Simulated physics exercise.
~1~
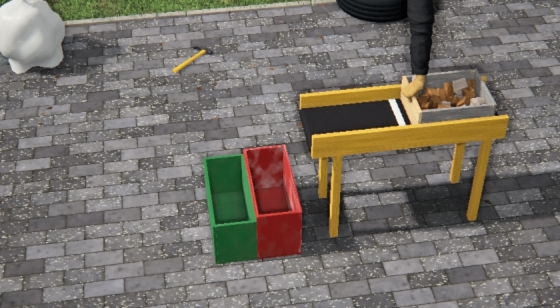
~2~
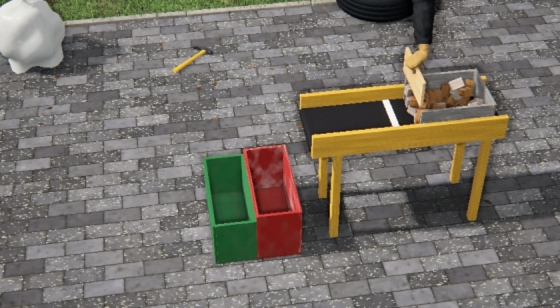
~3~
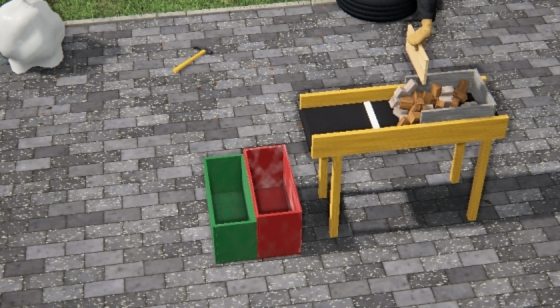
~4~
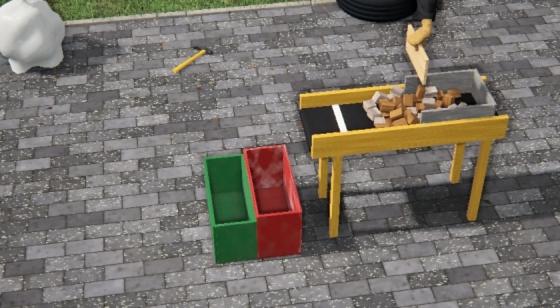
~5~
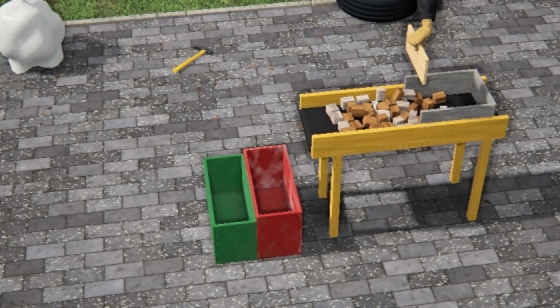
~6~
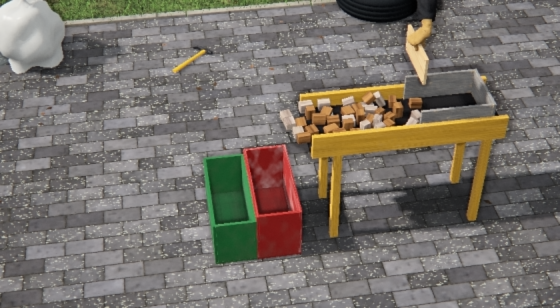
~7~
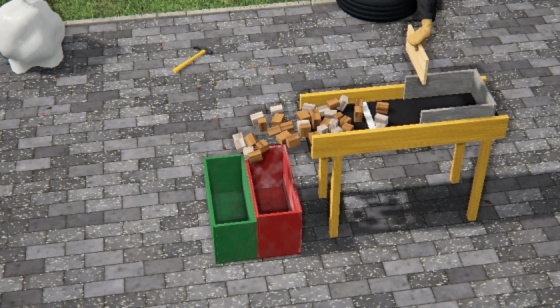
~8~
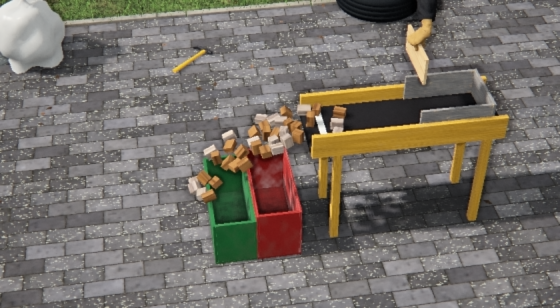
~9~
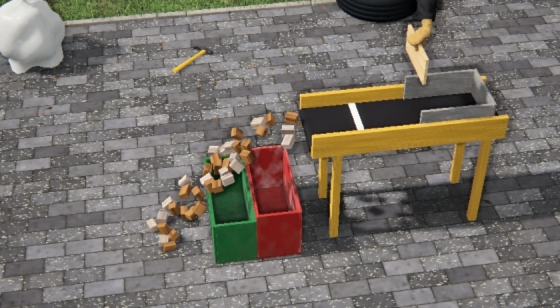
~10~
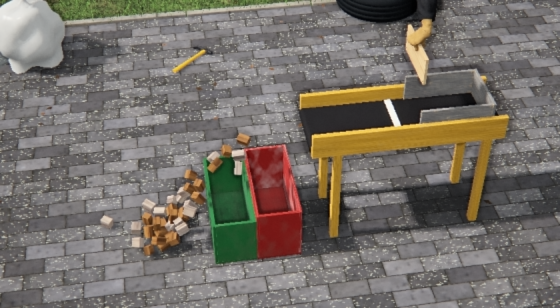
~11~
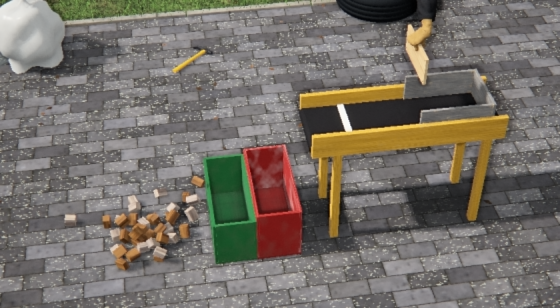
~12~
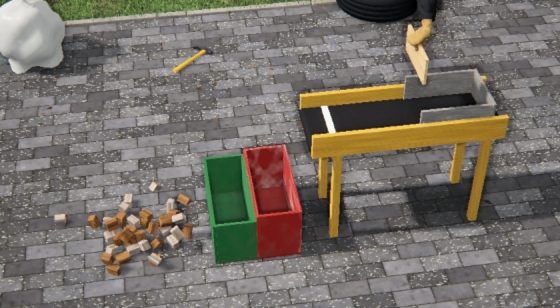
A heap of small wooden blocks rode left along a belt after a hand lifted the gate of a grey pen, then flew off the end, sailed over the red and green tubs and scattered on the paving beyond, leaving both tubs empty.
